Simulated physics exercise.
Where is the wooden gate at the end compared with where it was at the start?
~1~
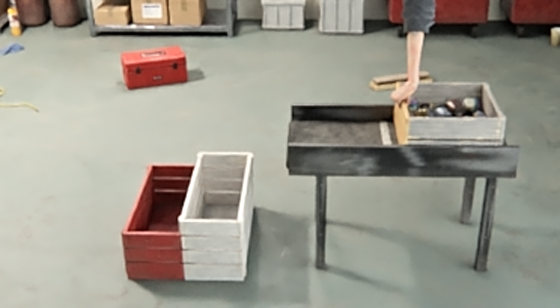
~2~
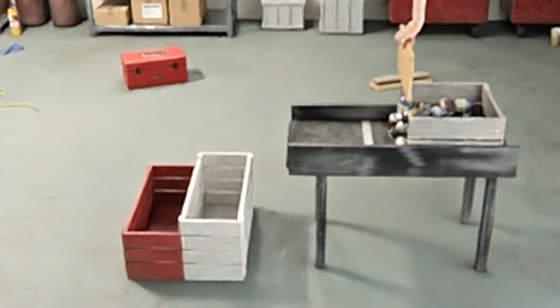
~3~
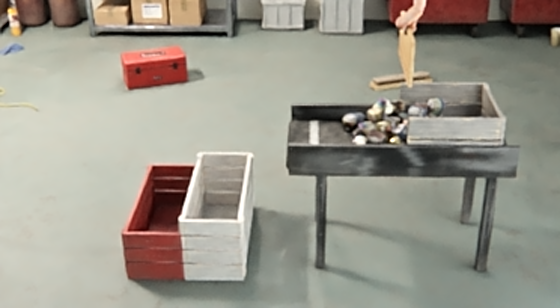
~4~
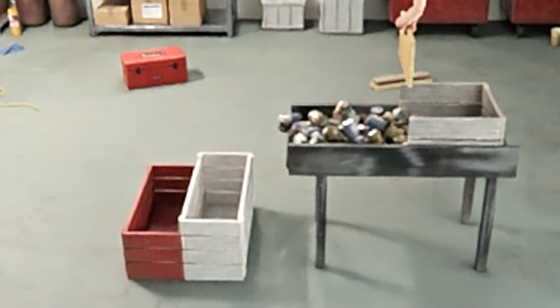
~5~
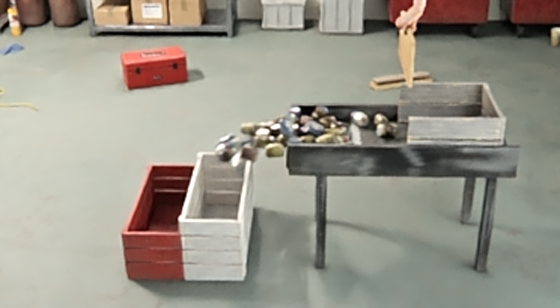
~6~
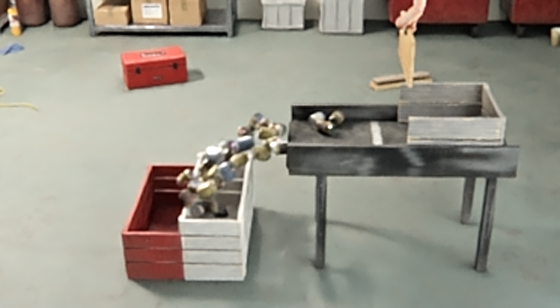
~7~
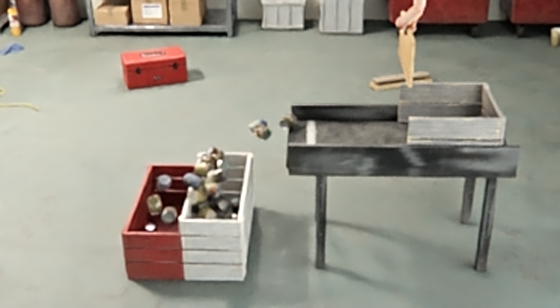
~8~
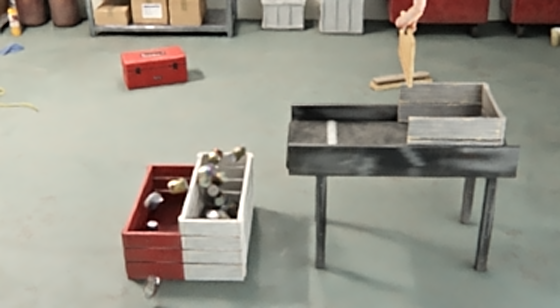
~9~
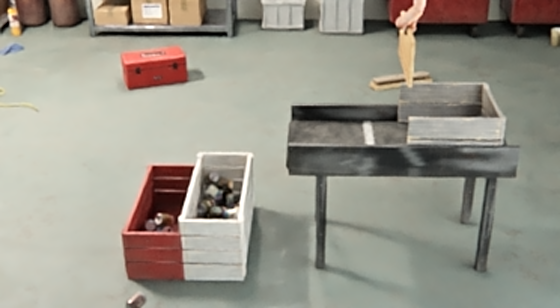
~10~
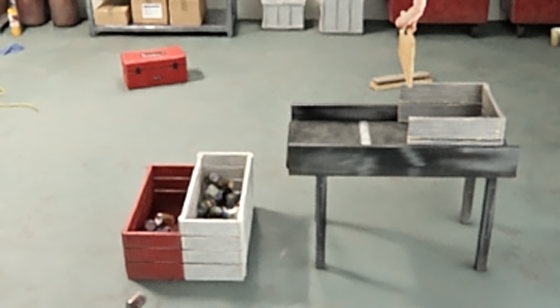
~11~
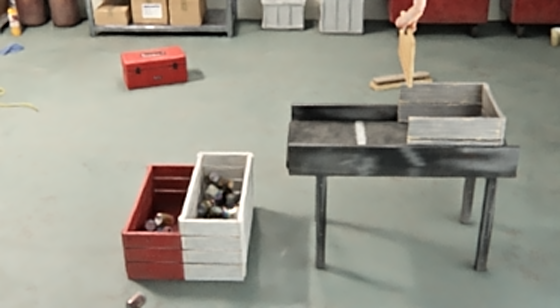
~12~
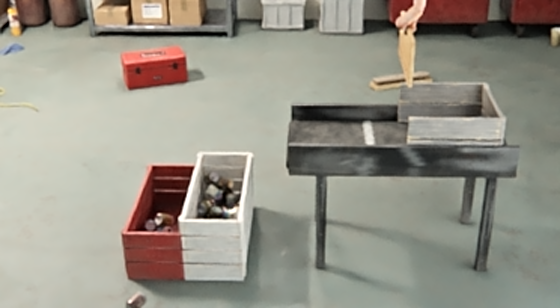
At the start the gate stands down at the left end of the grey pen, closing it off. At the end it is held up by a hand, clear above the belt.
